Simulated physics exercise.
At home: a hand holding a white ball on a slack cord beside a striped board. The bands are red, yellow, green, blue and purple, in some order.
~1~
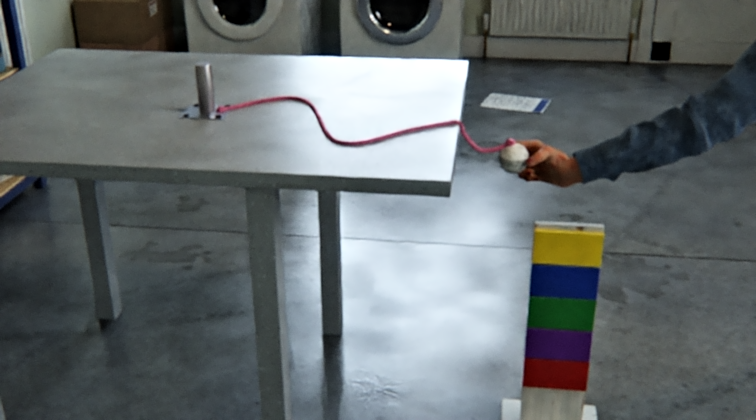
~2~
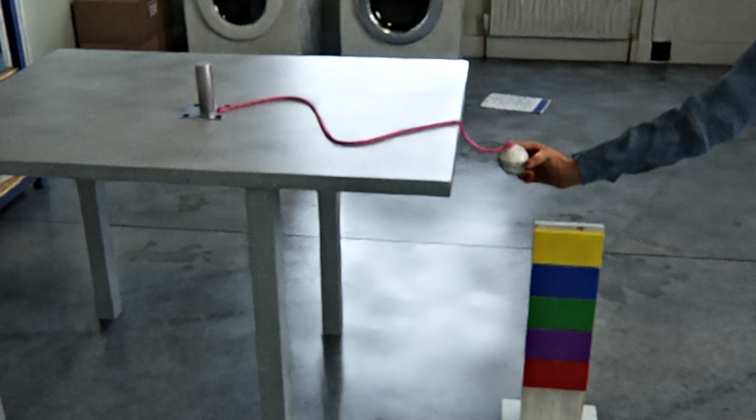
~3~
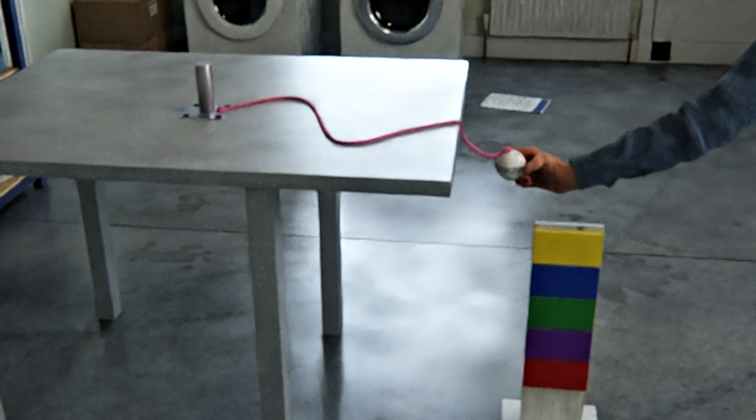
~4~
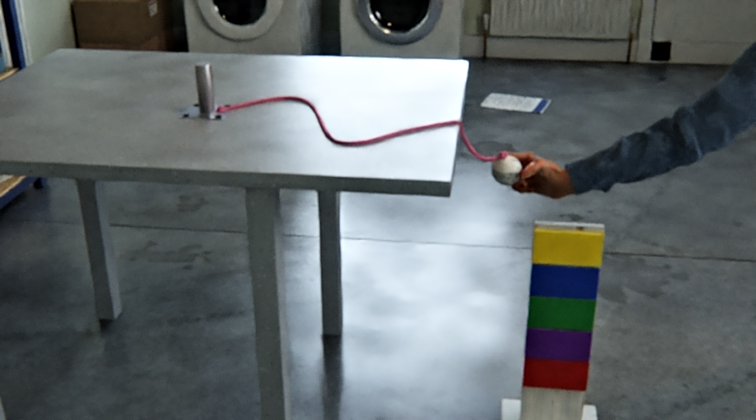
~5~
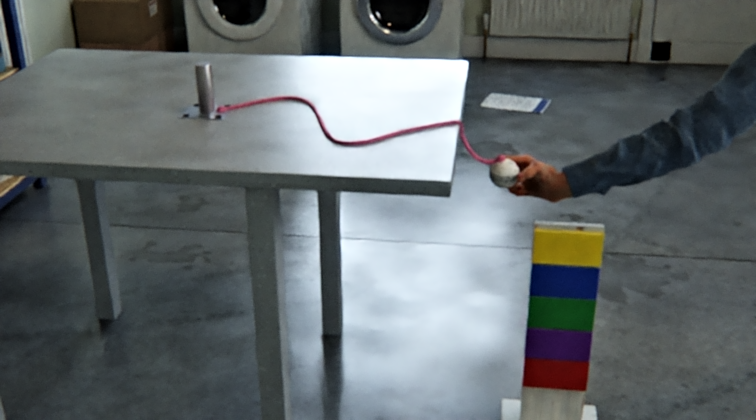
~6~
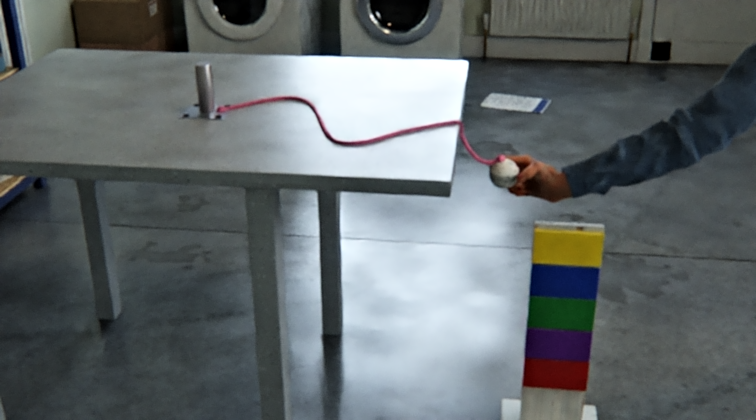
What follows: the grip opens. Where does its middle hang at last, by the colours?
The green one.
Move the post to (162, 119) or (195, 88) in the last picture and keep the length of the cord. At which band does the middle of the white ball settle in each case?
Try by try: Blue; blue.
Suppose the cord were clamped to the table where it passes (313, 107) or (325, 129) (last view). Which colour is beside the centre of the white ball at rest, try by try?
One after the other, blue; yellow.
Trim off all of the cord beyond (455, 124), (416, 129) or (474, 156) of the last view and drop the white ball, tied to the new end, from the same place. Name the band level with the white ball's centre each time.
Taking them in turn: Yellow; above them all; blue.
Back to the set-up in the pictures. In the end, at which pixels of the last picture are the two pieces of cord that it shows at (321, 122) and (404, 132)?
About (389, 117), and the other about (459, 179).
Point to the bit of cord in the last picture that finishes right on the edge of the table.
It lies at about (354, 143).
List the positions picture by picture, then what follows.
White ball (514, 158); yellow (568, 249); blue (565, 283); green (561, 314); purple (558, 345); red (556, 375), in the first picture.
White ball (513, 160); cord through (254, 103) (311, 105) (324, 128) (378, 139) (442, 124), in the second picture.
White ball (510, 165), in the third picture.
White ball (506, 170); cord through (254, 103) (311, 105) (324, 128) (378, 139) (442, 124), in the fourth picture.
White ball (504, 174), in the fifth picture.
White ball (504, 174); cord through (254, 103) (311, 105) (324, 128) (378, 139) (442, 124), in the sixth picture.
Soon after, ball near (476, 291); level with blue.
Then, ball near (436, 300); level with green.
At rest, ball near (454, 304); level with green. The cord holds its middle at green.
